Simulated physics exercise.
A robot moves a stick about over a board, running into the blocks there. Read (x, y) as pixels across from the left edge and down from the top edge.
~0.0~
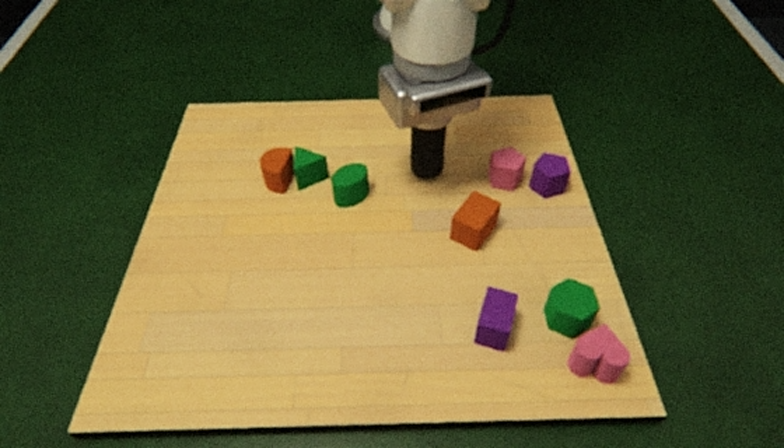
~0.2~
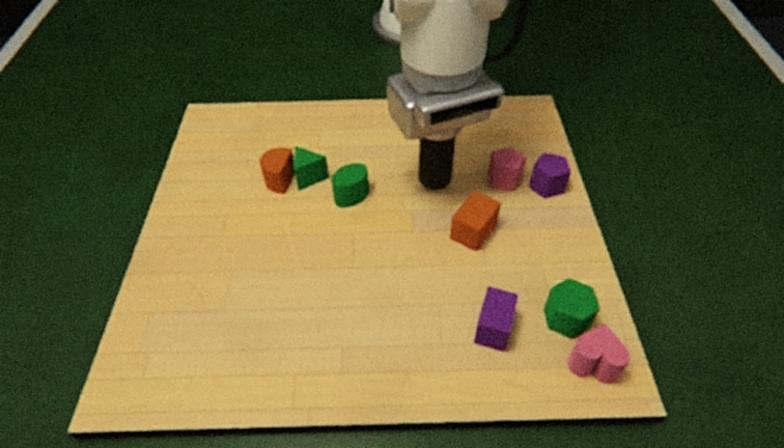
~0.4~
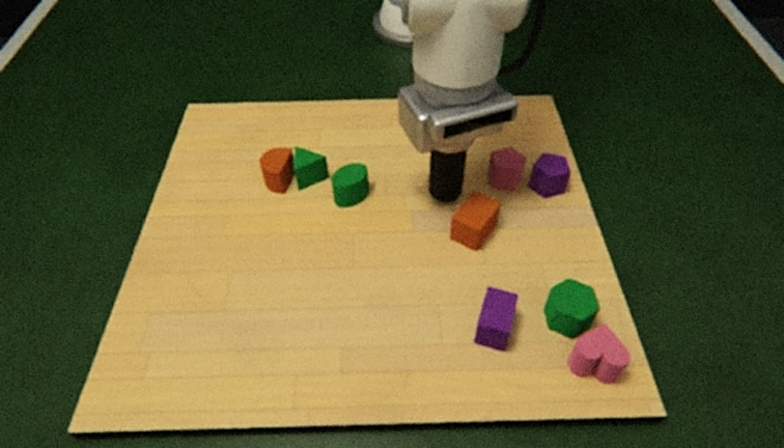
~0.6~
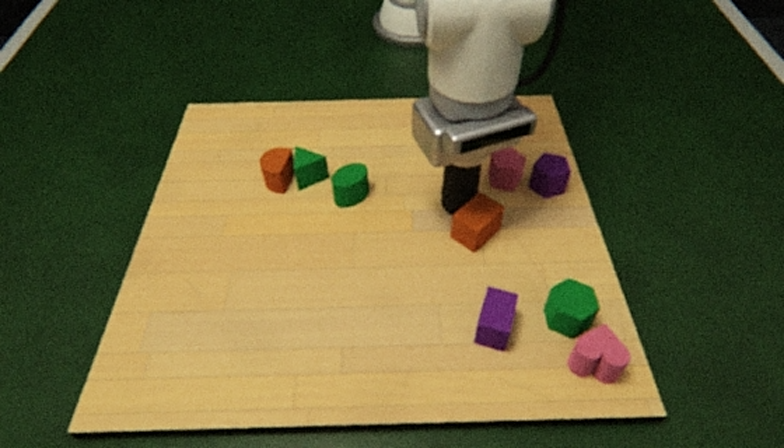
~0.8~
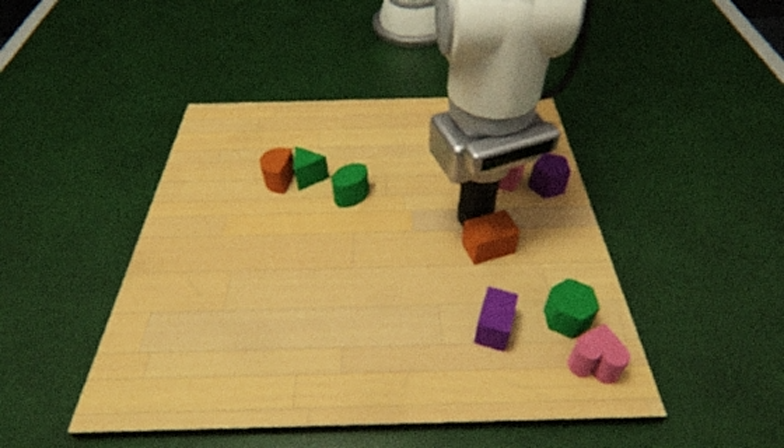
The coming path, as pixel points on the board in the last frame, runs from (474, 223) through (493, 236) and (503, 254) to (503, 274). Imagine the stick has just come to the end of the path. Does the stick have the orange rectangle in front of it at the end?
Going by the path, yes.
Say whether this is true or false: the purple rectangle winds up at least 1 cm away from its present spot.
True
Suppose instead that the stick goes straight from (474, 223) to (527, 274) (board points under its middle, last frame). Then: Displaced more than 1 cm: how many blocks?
It looks like one block will be pushed more than about 1 cm.
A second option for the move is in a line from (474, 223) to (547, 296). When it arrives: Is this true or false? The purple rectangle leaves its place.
True.
What follows on the original path. Halfway along, stick at (501, 240); orange rectangle at (510, 252), turned 25° clockwise.
At the end, stick at (504, 269); orange rectangle at (513, 284), turned 30° clockwise; purple rectangle at (497, 318); green hexagonal block still.
